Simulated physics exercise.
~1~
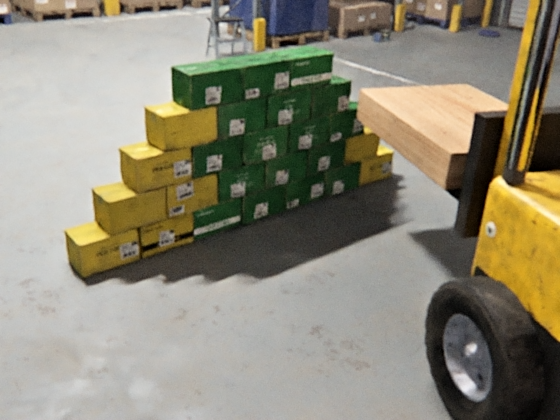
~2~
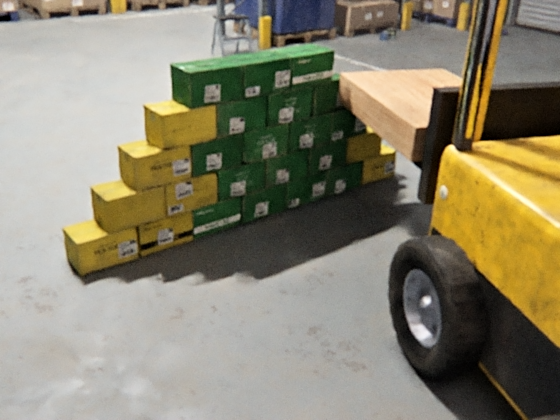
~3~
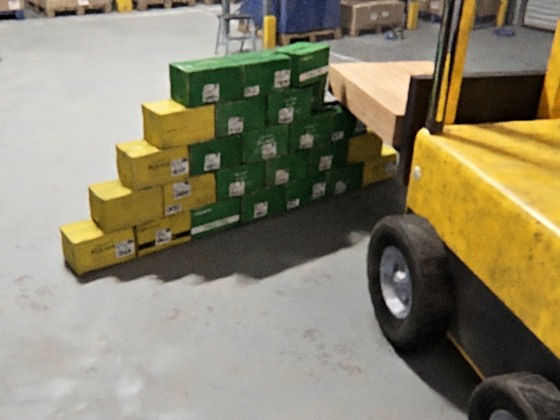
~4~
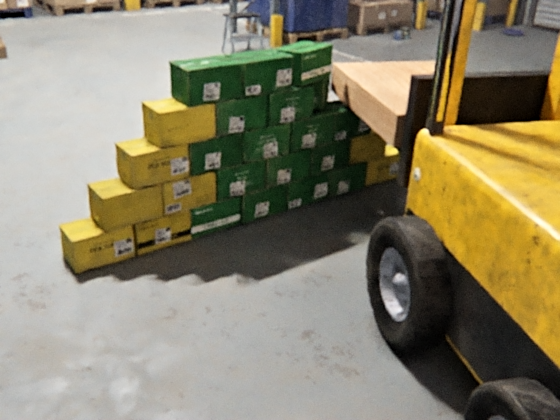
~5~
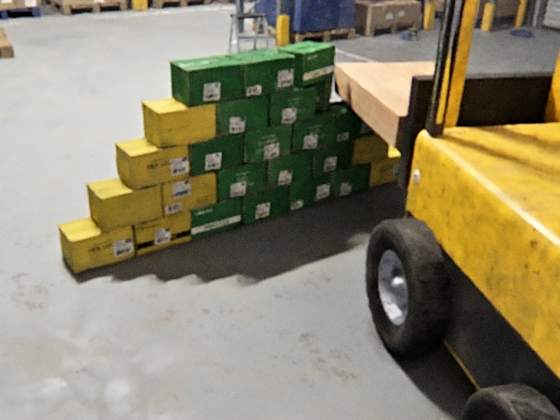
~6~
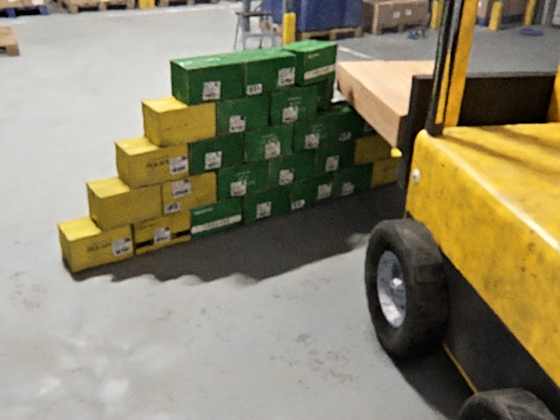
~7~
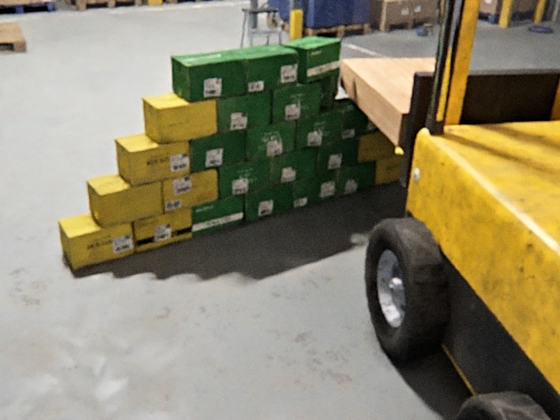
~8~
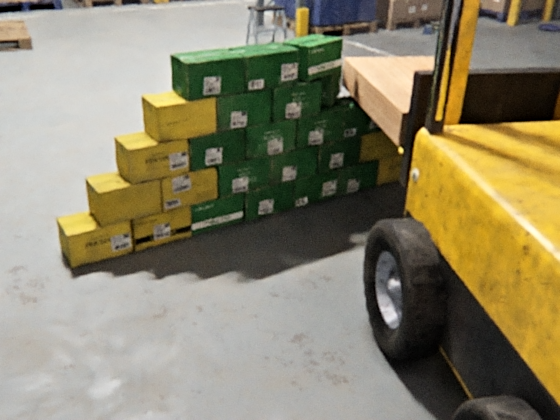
The footage shows a yellow lift truck carrying a wooden-looking case toward a stepped wall of green and yellow parcels, nudging its right side and shifting an upper green parcel slightly. The truck then stops with the case against the wall, which remains standing.
